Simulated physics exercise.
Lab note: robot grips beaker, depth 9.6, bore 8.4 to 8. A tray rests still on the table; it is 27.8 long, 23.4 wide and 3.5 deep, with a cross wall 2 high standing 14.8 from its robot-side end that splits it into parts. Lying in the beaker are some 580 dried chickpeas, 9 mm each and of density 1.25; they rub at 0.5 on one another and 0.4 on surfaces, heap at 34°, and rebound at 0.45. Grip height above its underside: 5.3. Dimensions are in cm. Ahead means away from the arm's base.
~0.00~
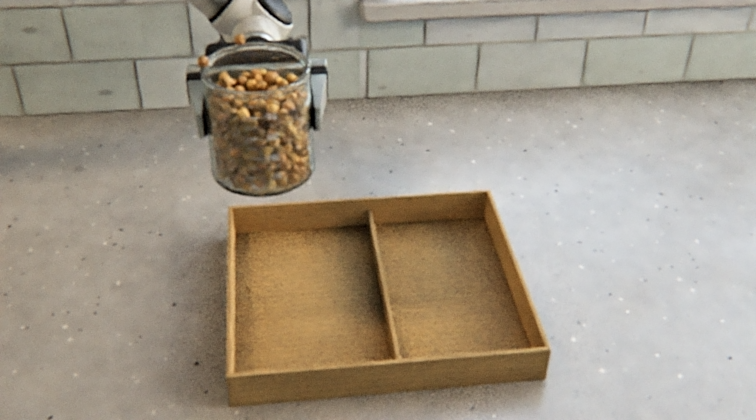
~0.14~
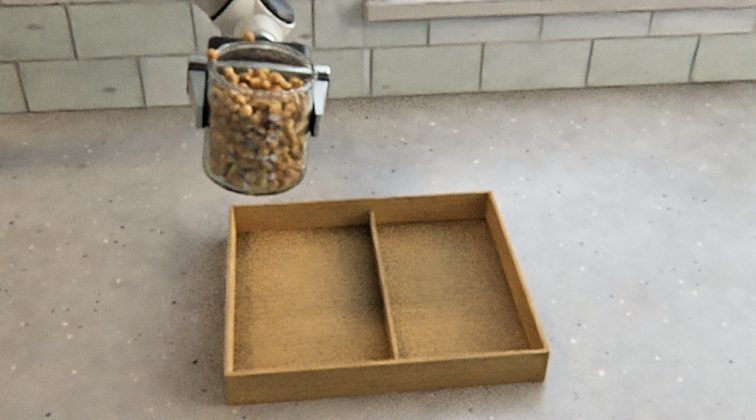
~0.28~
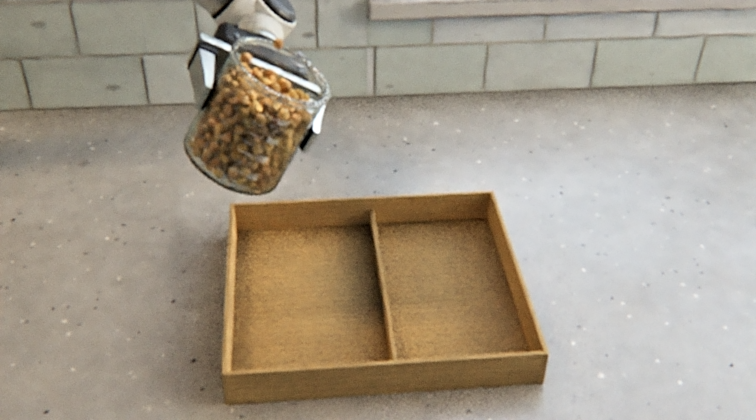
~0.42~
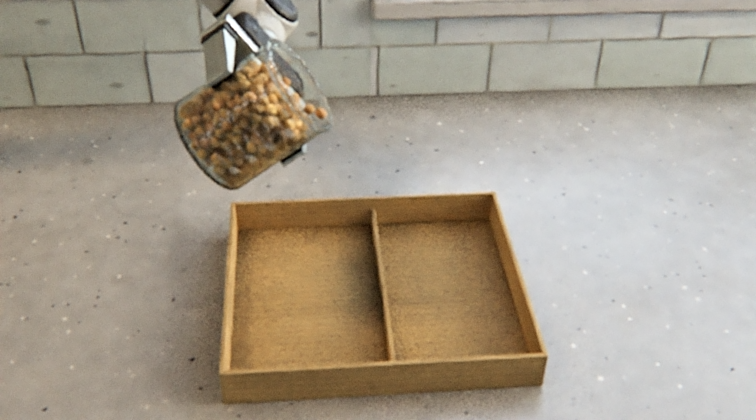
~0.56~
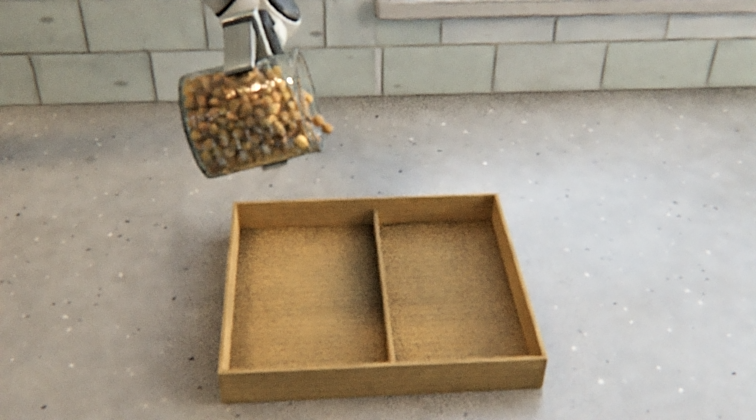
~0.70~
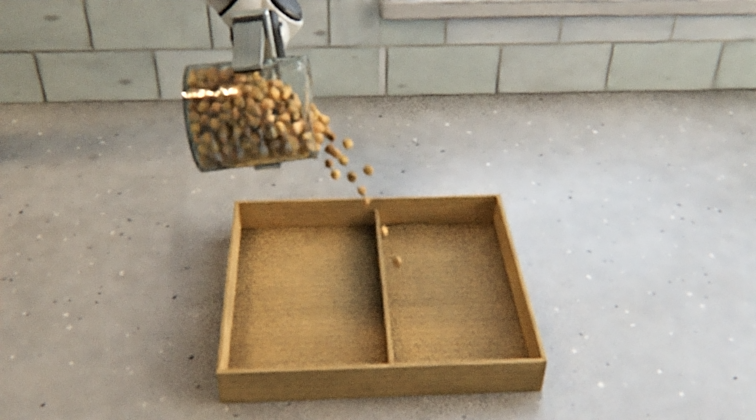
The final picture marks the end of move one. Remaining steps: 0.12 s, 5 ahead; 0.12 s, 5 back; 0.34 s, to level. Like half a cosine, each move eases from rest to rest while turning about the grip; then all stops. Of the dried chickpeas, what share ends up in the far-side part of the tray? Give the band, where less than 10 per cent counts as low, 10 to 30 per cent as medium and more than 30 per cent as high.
High.
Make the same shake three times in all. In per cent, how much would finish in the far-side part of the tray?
It would be near 60 per cent.
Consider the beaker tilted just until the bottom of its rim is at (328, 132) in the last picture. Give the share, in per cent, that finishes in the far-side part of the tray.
Roughly 20 percent, give or take.
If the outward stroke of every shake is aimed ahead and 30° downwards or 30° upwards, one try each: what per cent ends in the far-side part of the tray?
25 and 60 %.
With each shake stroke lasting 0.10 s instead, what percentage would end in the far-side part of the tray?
It would be near 50 per cent.
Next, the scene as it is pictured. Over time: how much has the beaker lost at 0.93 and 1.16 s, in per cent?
Around 40 % and around 55 %.
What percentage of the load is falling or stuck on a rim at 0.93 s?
I'd put it near 34 per cent.
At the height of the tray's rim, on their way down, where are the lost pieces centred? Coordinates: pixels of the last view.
Close to pixel (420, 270).
After 0.93 s, tilted 84° forward, highest piece 24 above the table; 365 in the beaker, 11 in the far-side part, 7 in the robot-side part, 201 in flight or on a rim.
After 1.16 s, tilted 22° forward, highest piece 25 above the table; 250 in the beaker, 233 in the far-side part, 85 in the robot-side part, 3 on the table or floor, 13 in flight or on a rim.
After 1.48 s, level, highest piece 23 above the table; 250 in the beaker, 241 in the far-side part, 87 in the robot-side part, 6 on the table or floor.
After 2.53 s, level, highest piece 23 above the table; 250 in the beaker, 241 in the far-side part, 87 in the robot-side part, 6 on the table or floor.
At rest, 250 in the beaker, 241 in the far-side part, 87 in the robot-side part, 6 on the table or floor. That is 41 % in the far-side part of the tray.
